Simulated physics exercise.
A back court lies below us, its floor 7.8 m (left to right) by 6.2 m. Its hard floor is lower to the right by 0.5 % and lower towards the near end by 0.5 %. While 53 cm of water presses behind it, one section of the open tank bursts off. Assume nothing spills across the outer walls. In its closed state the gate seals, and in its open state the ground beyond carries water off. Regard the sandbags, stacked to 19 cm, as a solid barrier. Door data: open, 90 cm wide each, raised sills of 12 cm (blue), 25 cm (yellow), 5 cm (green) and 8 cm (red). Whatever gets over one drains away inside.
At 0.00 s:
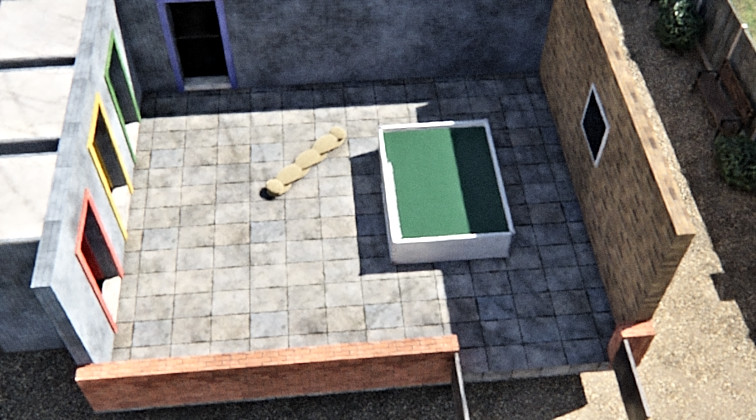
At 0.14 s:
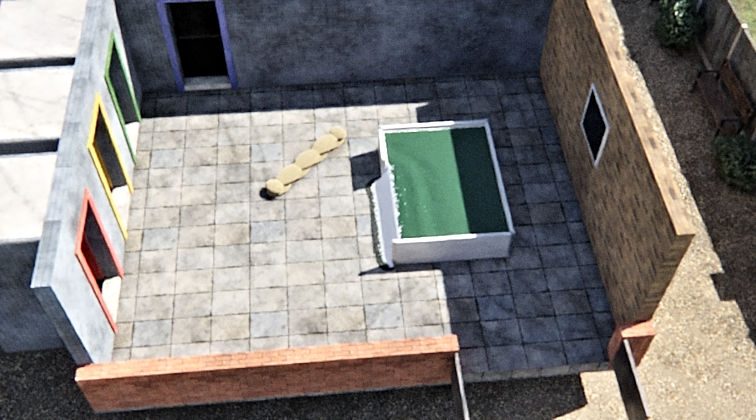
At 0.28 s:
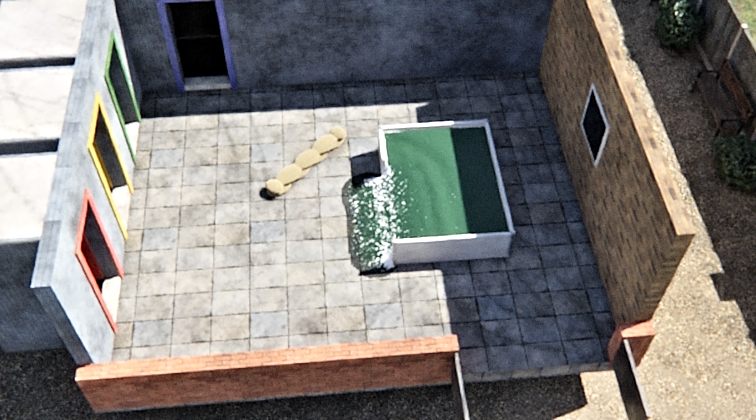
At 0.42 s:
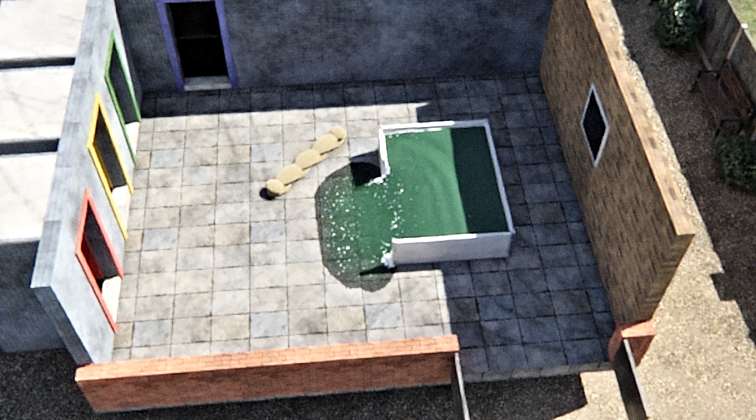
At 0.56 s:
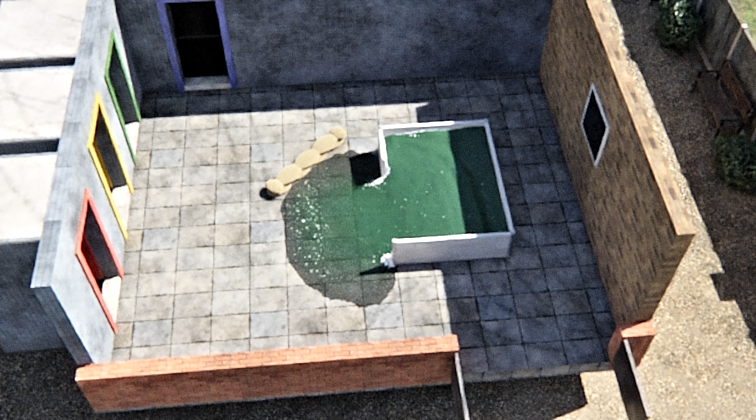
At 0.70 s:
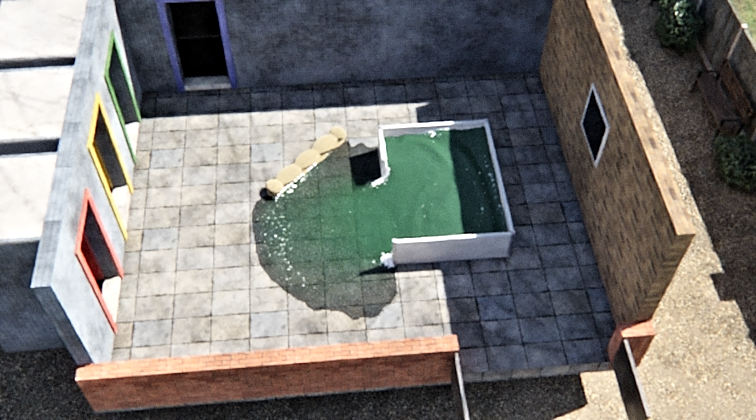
In a paved courtyard, the left side of a white tank of green water broke away, and the water poured out, spreading left across the paving in a widening pool that reached the sandbags.
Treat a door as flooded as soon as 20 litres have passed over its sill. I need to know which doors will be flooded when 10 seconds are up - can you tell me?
Sure: The blue door will stay unflooded, the yellow door will stay unflooded, the green door will stay unflooded, the red door will be flooded.
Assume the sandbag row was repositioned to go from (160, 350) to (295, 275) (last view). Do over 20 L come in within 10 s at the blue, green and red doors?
At the blue door the limit is not reached, at the green door it is exceeded, and at the red door it is exceeded.
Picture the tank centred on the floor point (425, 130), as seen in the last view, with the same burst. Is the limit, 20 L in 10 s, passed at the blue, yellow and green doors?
Blue gets no more than that, yellow gets no more than that, green gets more than that.
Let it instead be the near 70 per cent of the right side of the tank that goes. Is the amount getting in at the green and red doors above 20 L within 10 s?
Measured against that limit, green comes out short of it and red comes out short of it.
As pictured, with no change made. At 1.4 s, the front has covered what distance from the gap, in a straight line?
That works out near 4.4 m.
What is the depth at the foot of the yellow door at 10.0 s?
Around 5.0 cm deep.
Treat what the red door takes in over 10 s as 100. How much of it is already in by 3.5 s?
Share by then: ~ 50 %.
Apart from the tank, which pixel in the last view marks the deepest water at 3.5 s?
Close to (109, 386).
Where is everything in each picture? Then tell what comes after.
Still water, 53 cm deep, in the open tank at (443, 181), in the first picture.
The front is at (387, 265), 0.9 m from the gap at (390, 215); 0.2 m2 of floor is under water; 53 cm left at the back of the open tank, in the second picture.
Water pours out at (390, 215) and has run 1.1 m, to (370, 272); typically 9 cm deep outside, 53 cm at the open tank's back, in the third picture.
The front is at (352, 283), 1.4 m from the gap at (390, 216); 2.4 m2 of floor is under water; 53 cm left at the back of the open tank, in the fourth picture.
The front is at (287, 206), 1.8 m from the gap at (390, 216); 3.8 m2 of floor is under water; 52 cm left at the back of the open tank, in the fifth picture.
The front is at (259, 208), 2.3 m from the gap at (390, 216); 5.1 m2 of floor is under water; 46 cm left at the back of the open tank, in the sixth picture.
After 1.4 s water covers 25 % of the floor and is deepest (28 cm) near (385, 247); blue door not reached, yellow door not reached, green door not reached, red door not reached.
After 2.2 s water covers 35 % of the floor and is deepest (25 cm) near (123, 265); blue door not reached, yellow door 16 cm at the sill, 0 L in, green door not reached, red door 20 cm at the sill, 9 L in.
After 3.5 s water covers 45 % of the floor and is deepest (32 cm) near (109, 386); blue door not reached, yellow door 14 cm at the sill, 0 L in, green door 5 cm at the sill, 0 L in, red door 21 cm at the sill, 92 L in.
After 6.0 s water covers 55 % of the floor and is deepest (13 cm) near (211, 277); blue door 7 cm at the sill, 0 L in, yellow door 10 cm at the sill, 0 L in, green door 5 cm at the sill, 0 L in, red door 10 cm at the sill, 180 L in.
After 10.0 s water covers 90 % of the floor and is deepest (9 cm) near (608, 306); blue door 6 cm at the sill, 0 L in, yellow door 5 cm at the sill, 0 L in, green door 6 cm at the sill, 2 L in, red door 6 cm at the sill, 184 L in.
